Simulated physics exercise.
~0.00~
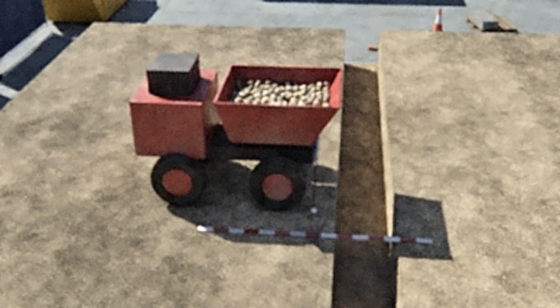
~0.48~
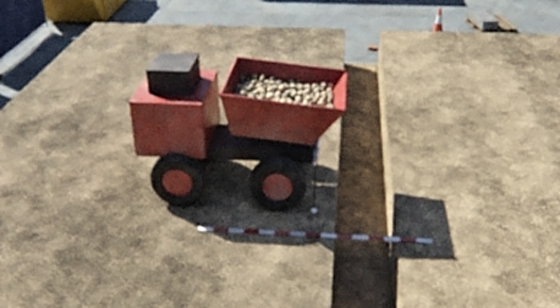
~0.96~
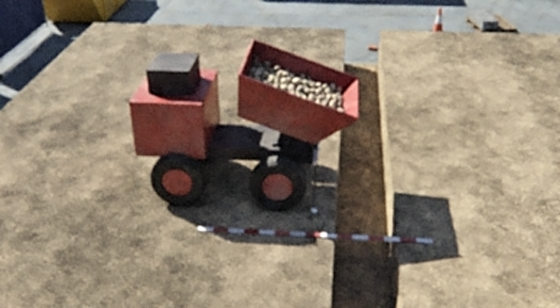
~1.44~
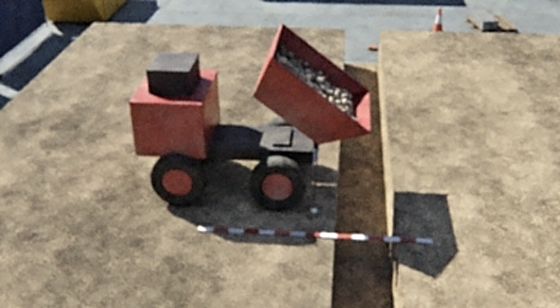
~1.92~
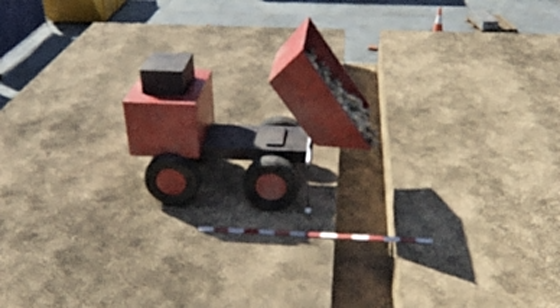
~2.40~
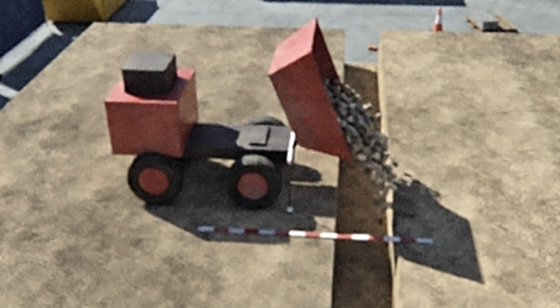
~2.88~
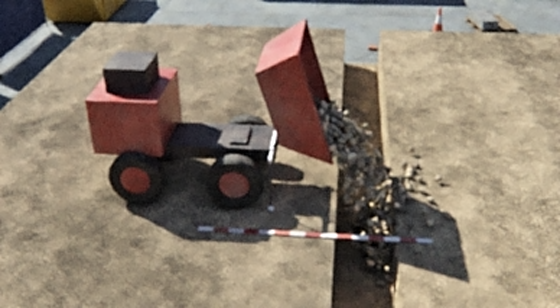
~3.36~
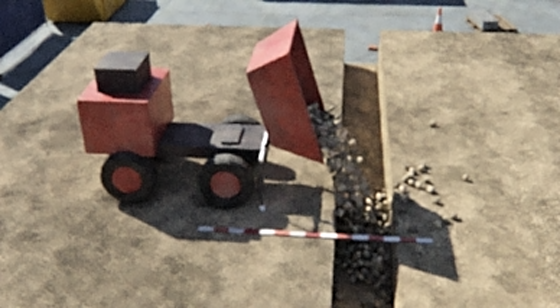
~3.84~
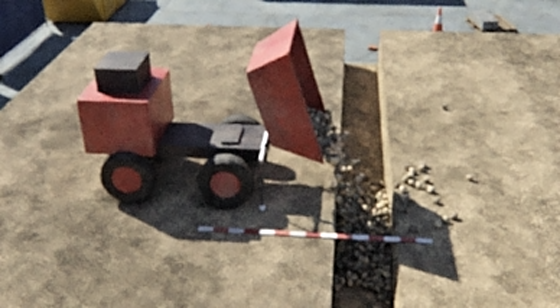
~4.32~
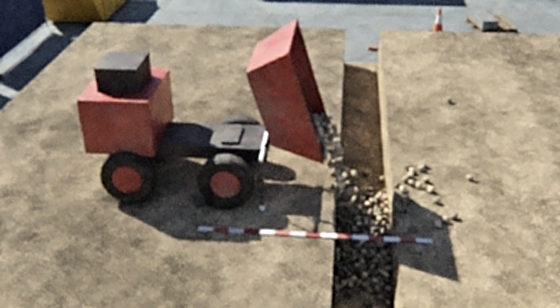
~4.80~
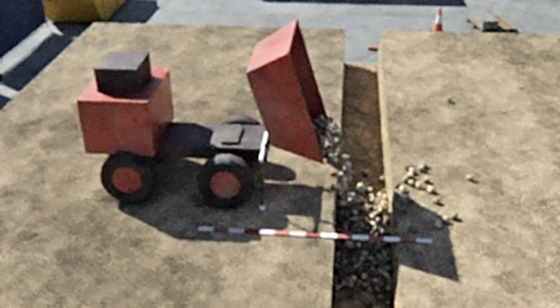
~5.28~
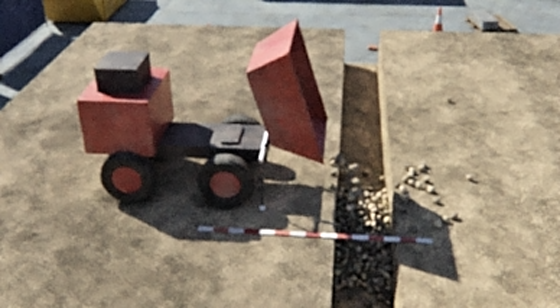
A small red dumper raised its skip higher and higher, then rolled back to the left as pale pebbles poured off its right end, nearly all landing in the trench, with a few scattered on the far side and the tilted skip left empty.
